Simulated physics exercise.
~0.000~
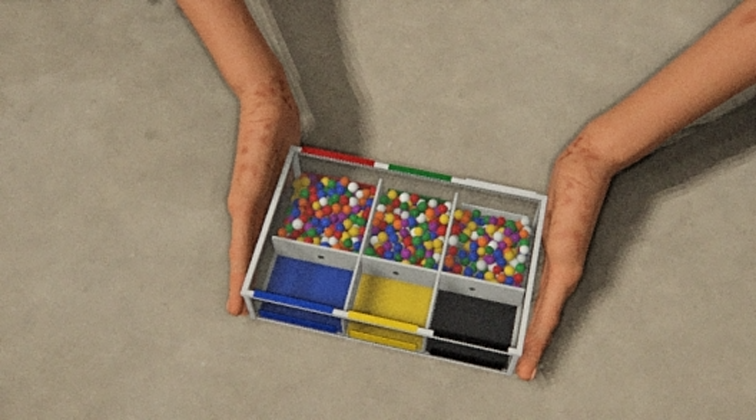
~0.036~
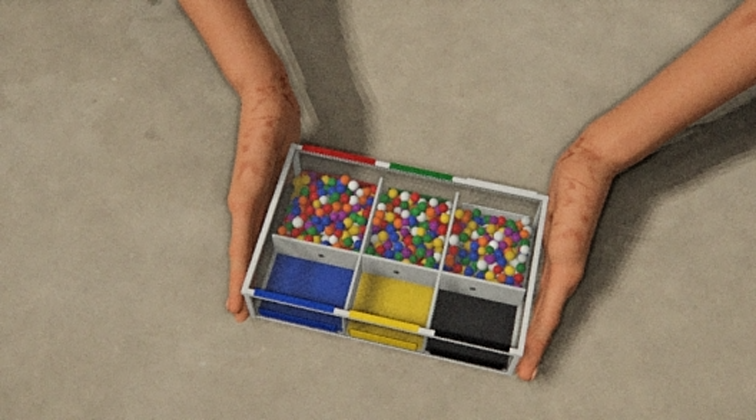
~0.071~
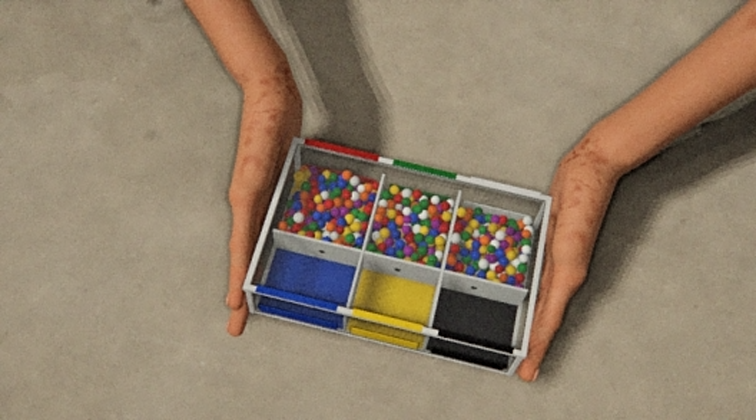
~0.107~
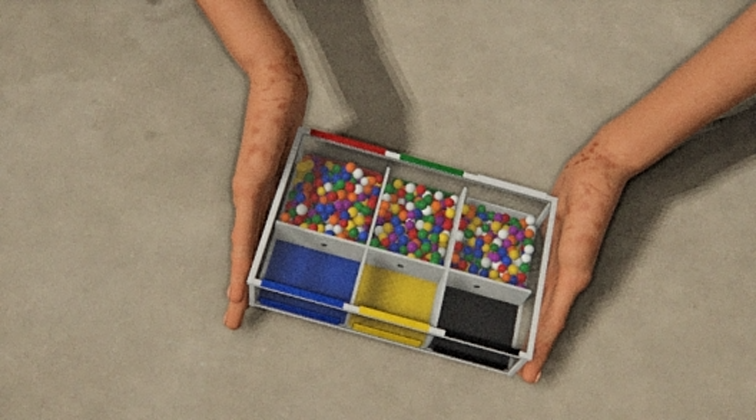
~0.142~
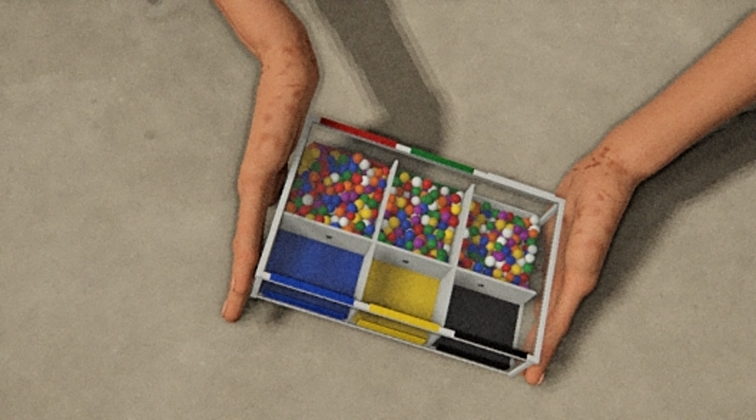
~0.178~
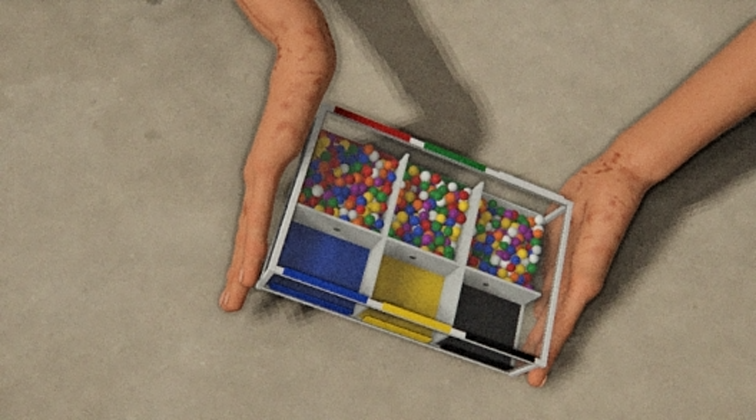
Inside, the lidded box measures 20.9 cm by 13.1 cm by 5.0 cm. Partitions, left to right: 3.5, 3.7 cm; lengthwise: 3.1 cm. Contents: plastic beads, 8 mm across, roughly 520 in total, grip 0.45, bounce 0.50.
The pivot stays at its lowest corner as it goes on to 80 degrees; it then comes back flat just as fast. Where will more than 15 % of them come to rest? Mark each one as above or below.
Marked: Red compartment above; blue compartment below; green compartment above; yellow compartment below; white compartment above; black compartment below.
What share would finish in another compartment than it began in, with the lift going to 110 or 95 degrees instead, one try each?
Close to 25 in a hundred first, and 20 in a hundred second.
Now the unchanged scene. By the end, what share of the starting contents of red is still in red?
I'd estimate about 80 %.
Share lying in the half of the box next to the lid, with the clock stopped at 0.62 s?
50 per cent, give or take.
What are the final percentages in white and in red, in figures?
In white it's 30, in red it's 30.
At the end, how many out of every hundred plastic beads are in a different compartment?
Roughly 15 in a hundred.
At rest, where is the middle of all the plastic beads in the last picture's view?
Resting centre estimate: Around (424, 245).
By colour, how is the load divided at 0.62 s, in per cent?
Red 35 %, blue 0 %, green 30 %, yellow 0 %, white 30 %, black 0 %.
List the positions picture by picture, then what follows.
Box tilt 0 degrees, front corners at (248, 291) and (517, 350); red 40 %, green 30 %, white 25 %, in the first frame.
Box tilt 1 degrees, front corners at (248, 290) and (518, 351), in the second frame.
Box tilt 4 degrees, front corners at (250, 286) and (521, 352), lowest corner right front, in the third frame.
Box tilt 8 degrees, front corners at (254, 279) and (527, 354), lowest corner right front, in the fourth frame.
Box tilt 14 degrees, front corners at (263, 272) and (534, 357), lowest corner right front, in the fifth frame.
Box tilt 21 degrees, front corners at (275, 267) and (541, 361), lowest corner right front; red 40 %, green 30 %, white 25 %. Its pace works out near 175 degrees a second, in the sixth frame.
Then, at 0.62 s, tilt 79 degrees; red 35 %, green 30 %, white 30 %.
After 0.91 s, tilt 33 degrees; red 35 %, green 25 %, yellow 5 %, white 30 %, black 5 %.
After 1.31 s, tilt 0 degrees; red 30 %, green 25 %, yellow 5 %, white 30 %, black 5 %.
By 1.6 s all is still; red 30 %, blue 0 %, green 25 %, yellow 5 %, white 30 %, black 5 %.
